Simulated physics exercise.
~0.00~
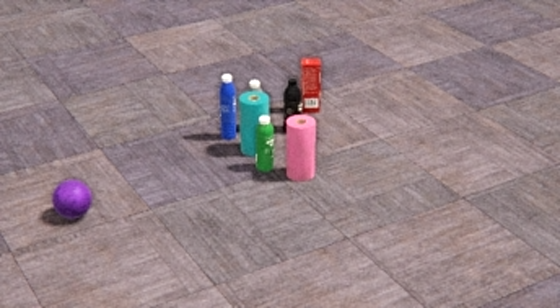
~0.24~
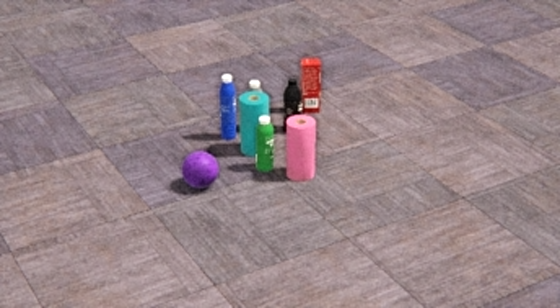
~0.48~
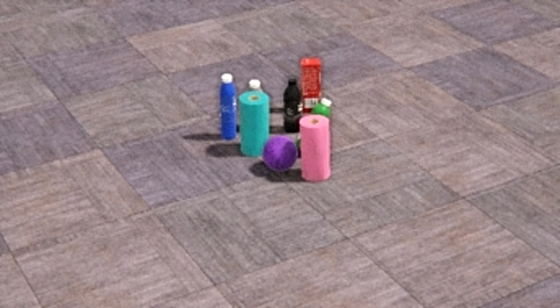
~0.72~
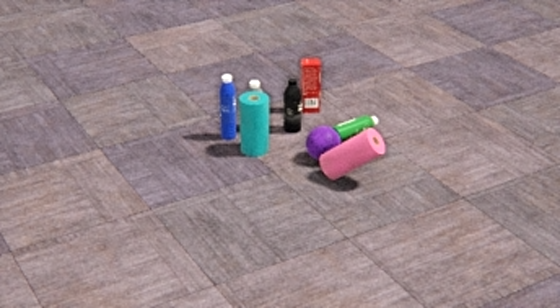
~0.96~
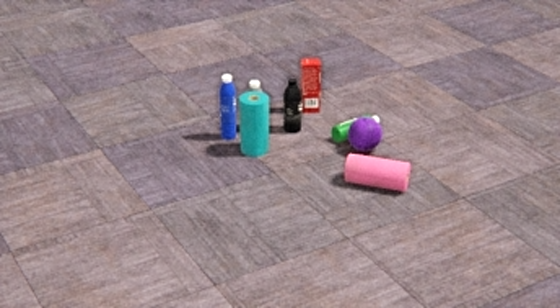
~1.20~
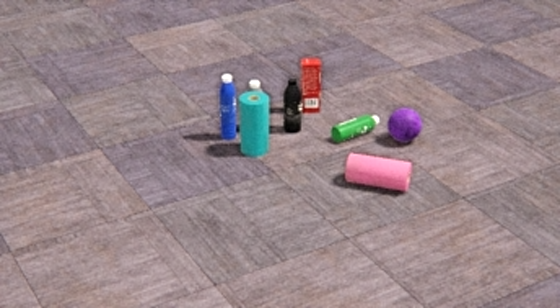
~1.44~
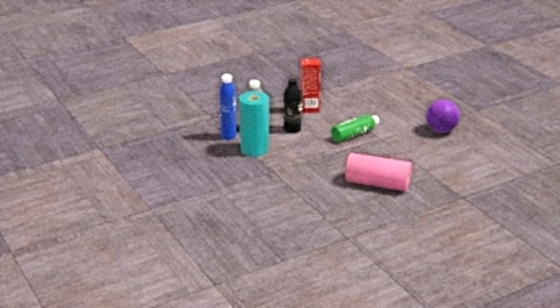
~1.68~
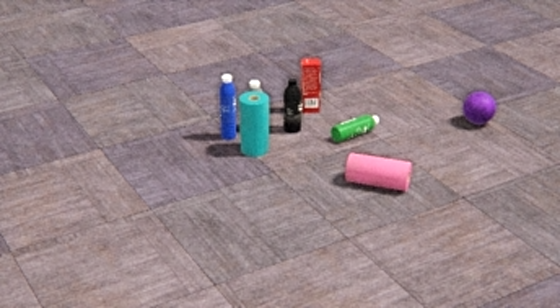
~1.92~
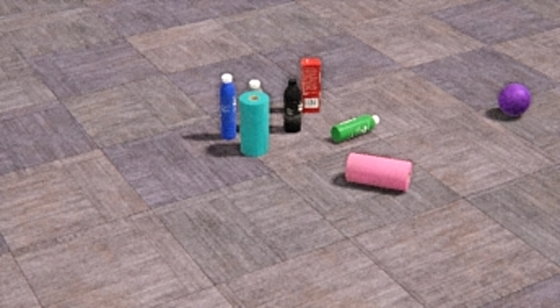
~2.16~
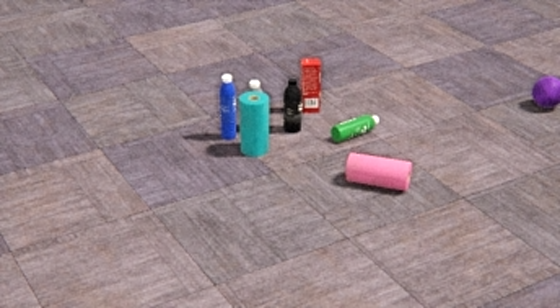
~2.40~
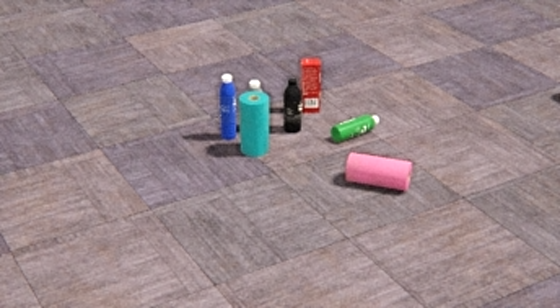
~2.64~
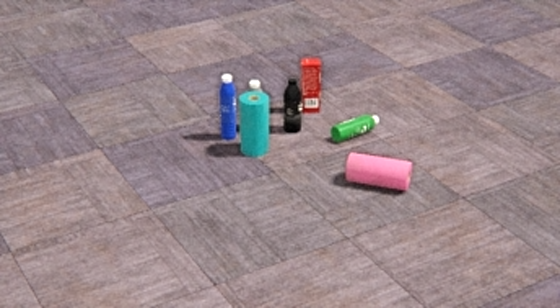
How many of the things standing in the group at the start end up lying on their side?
Two of them end up lying on their side, the green bottle and the pink roll.
